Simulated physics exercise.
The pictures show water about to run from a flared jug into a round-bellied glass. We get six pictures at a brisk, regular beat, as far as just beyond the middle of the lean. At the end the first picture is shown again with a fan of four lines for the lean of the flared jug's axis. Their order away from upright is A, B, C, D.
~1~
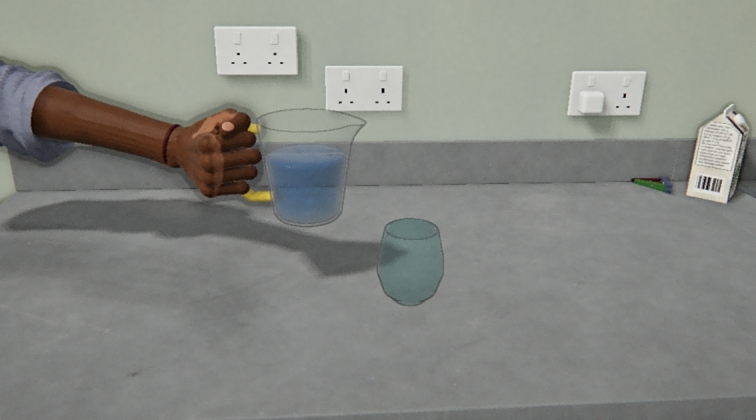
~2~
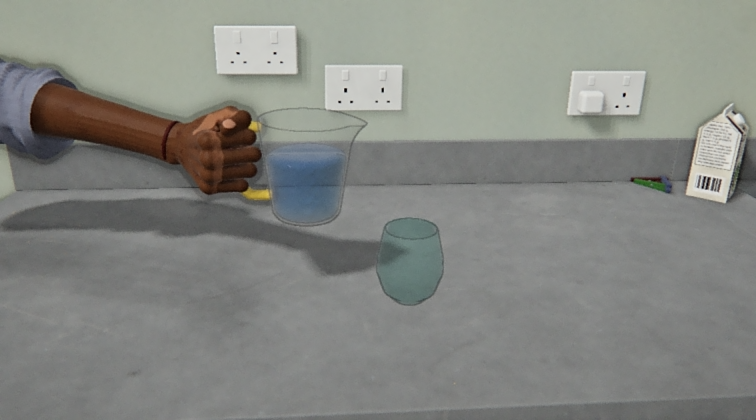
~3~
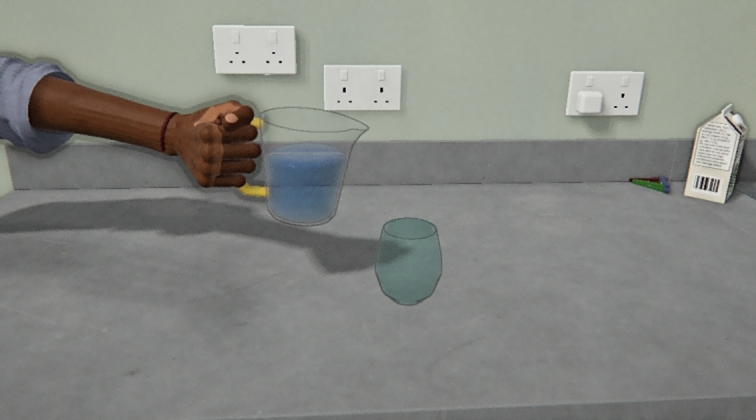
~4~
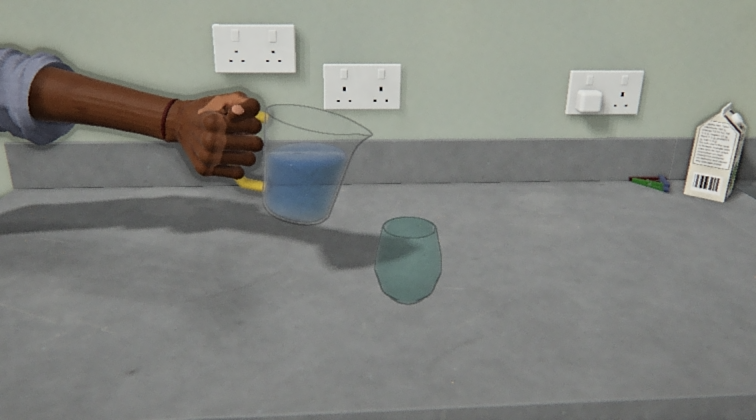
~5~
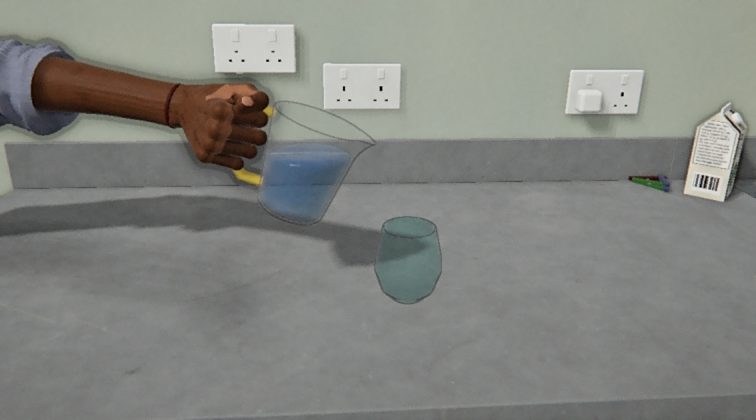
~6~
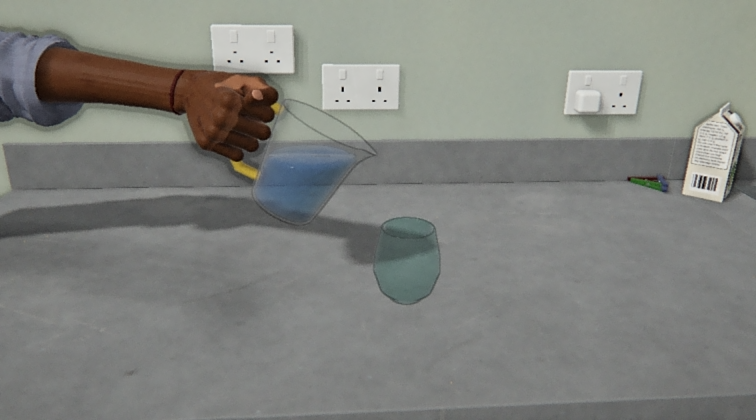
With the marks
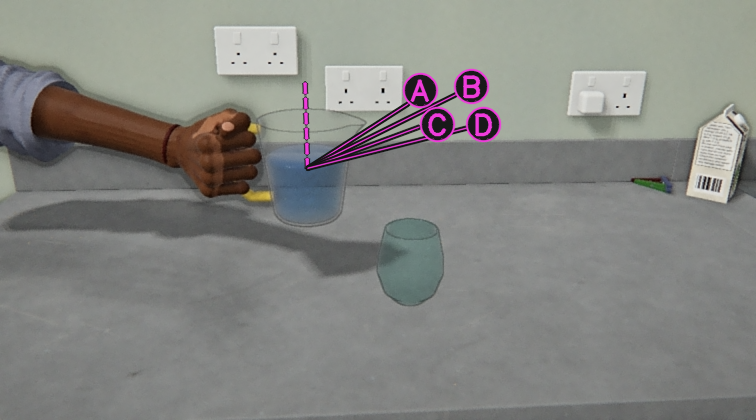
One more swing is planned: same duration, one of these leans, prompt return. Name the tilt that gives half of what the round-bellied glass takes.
B.
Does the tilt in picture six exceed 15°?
Yes.
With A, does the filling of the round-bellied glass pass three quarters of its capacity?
No.
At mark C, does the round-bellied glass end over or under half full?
Over half.
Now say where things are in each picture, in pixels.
Upright, lip at (365, 122); rim of the round-bellied glass round (412, 228); nothing has left yet, in the first picture.
Upright, lip at (366, 123); nothing has left yet, in the second picture.
Tipped about 6°, lip at (368, 127); nothing has left yet, in the third picture.
Tipped about 12°, lip at (371, 133); nothing has left yet, in the fourth picture.
Tipped about 20°, lip at (375, 142); nothing has left yet, in the fifth picture.
Tipped about 28°, lip at (376, 153); nothing has left yet, in the sixth picture.
In magenta, A at (408, 103); B at (456, 94); C at (419, 127); D at (466, 128).
With A, the round-bellied glass ends with about 34 % of what it can hold.
With B, the round-bellied glass ends with about 51 % of what it can hold.
With C, the round-bellied glass ends with about 68 % of what it can hold.
With D, the round-bellied glass ends with about 78 % of what it can hold; 5 % of the water is spilt.
